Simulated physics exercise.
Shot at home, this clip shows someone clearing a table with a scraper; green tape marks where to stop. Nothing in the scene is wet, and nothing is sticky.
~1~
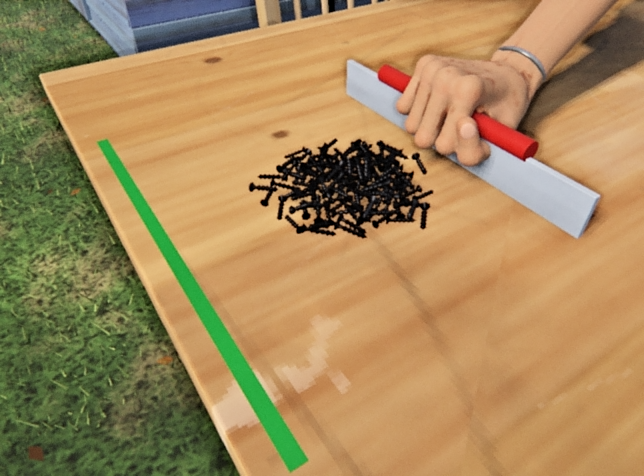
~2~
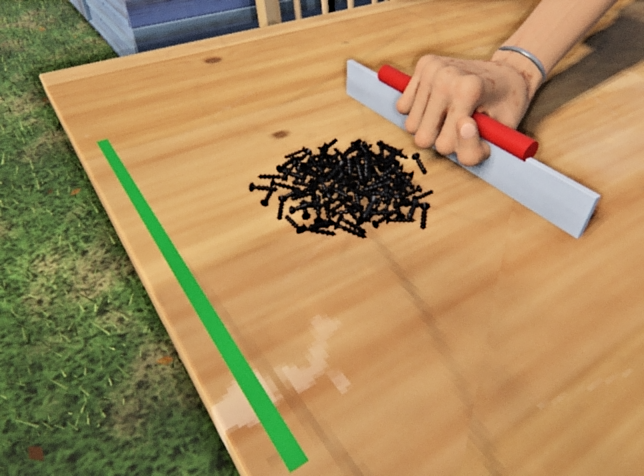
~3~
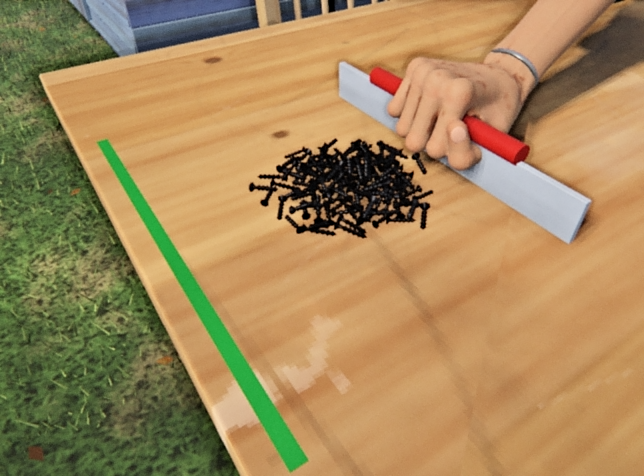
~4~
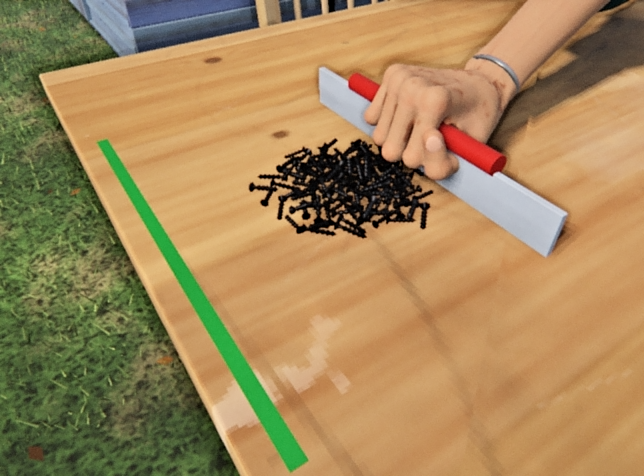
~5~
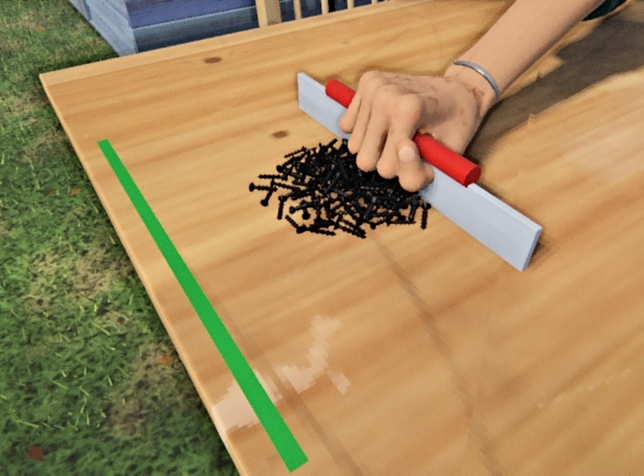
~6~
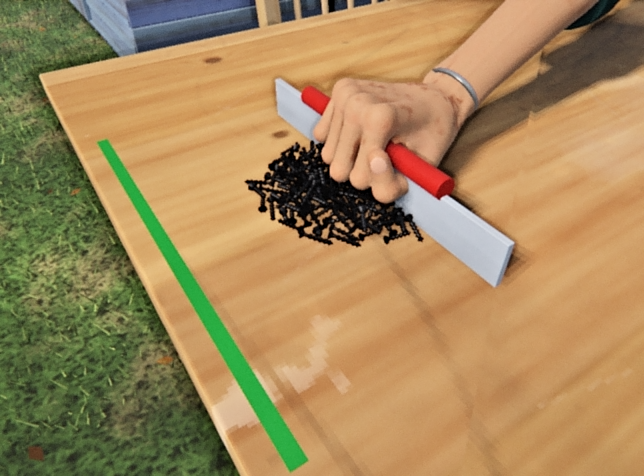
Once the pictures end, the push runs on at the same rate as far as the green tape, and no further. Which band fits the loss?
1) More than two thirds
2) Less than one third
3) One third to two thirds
More than two thirds.
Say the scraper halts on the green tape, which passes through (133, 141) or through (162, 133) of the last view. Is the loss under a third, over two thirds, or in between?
The middle third, then below one third.
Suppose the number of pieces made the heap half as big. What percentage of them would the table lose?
I'd expect around 80 per cent.
Just after the last frame, scraper still moving, near (265, 178); heap all on the table, its front near (171, 254).
A moment on, scraper stopped at the green tape; heap roughly two thirds over the edge.
Further on, scraper stopped at the green tape; heap the larger part over the edge.
When it is over, scraper stopped at the green tape; heap the larger part over the edge.
